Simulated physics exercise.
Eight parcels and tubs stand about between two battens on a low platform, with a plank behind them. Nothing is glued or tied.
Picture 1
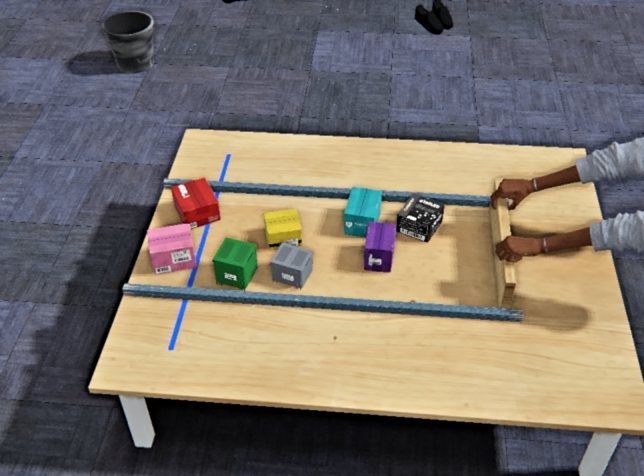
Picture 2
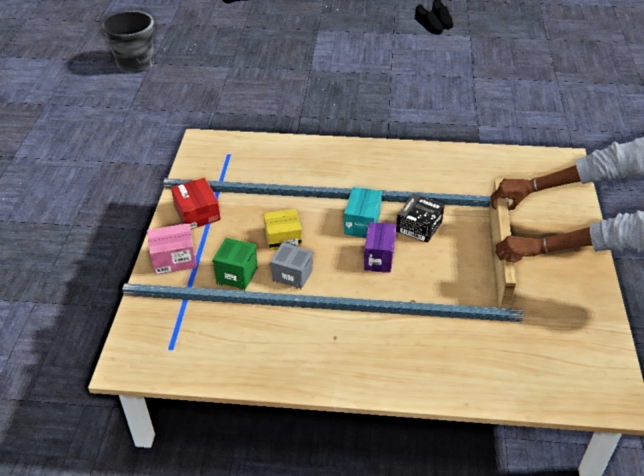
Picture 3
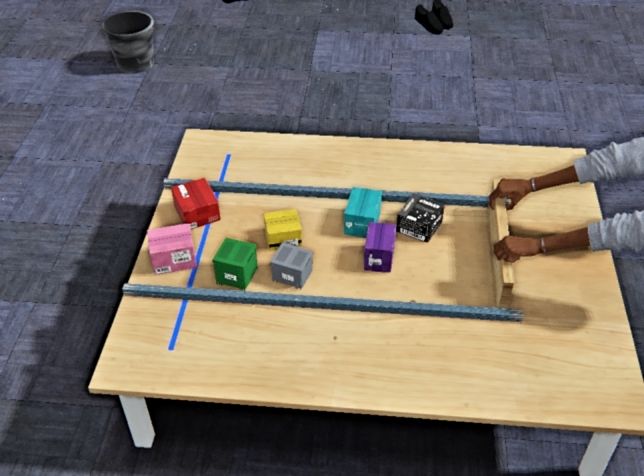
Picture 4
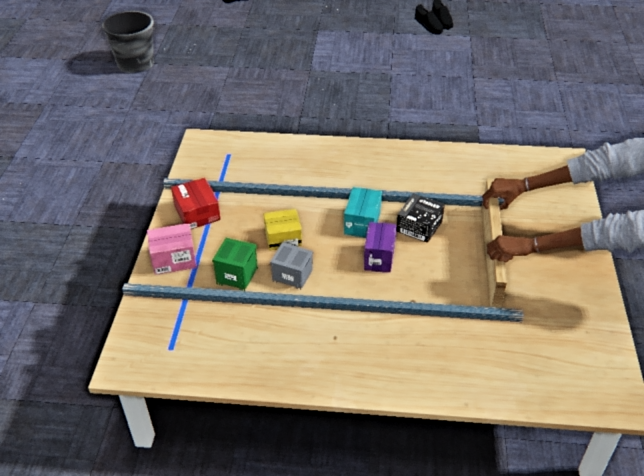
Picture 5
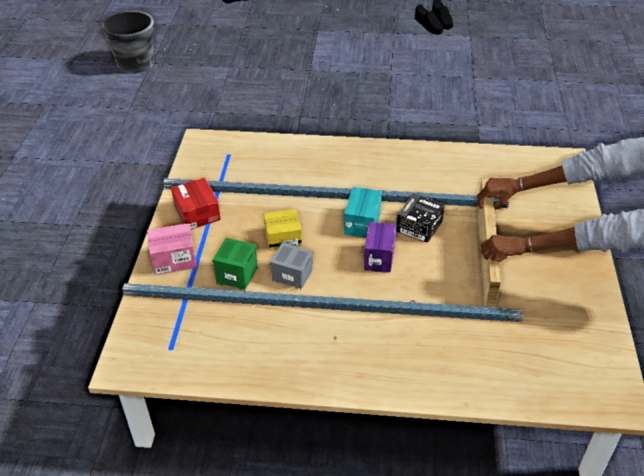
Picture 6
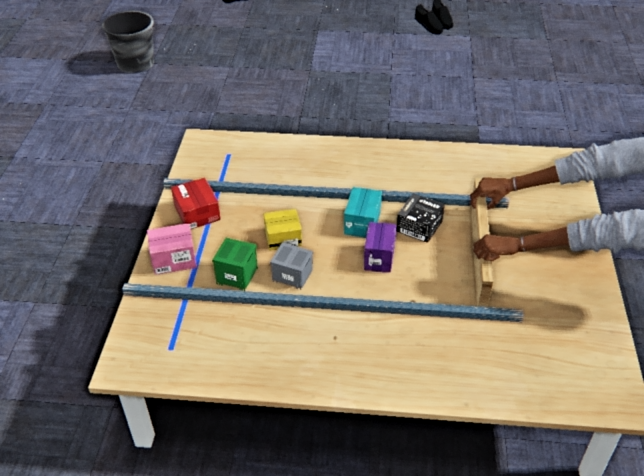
On a low wooden platform, two hands slide a plank slightly left behind eight still boxes.
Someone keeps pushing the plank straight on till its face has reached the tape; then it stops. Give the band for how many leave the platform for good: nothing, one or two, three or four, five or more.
Band: One or two.
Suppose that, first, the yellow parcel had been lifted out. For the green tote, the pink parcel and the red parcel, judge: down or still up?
Well, the green tote is safe, the pink parcel drops down, and last of the three, the red parcel drops down.
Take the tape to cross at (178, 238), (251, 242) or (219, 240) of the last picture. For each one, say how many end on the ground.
Respectively 5, 0 and 2.
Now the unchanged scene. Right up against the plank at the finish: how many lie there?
That would be 3 of them.
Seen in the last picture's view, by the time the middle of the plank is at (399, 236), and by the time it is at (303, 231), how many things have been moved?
It comes to 2 for the first spot, 5 for the other.
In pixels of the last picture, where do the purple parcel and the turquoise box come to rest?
Final spots - purple parcel (187, 234), turquoise box (164, 195).
Soon after, none off yet; pink parcel at rest near (172, 249); red parcel at rest near (196, 204); green tote at rest near (236, 264).
By the end, the number that fall off is one or two; fallen, red parcel and pink parcel.
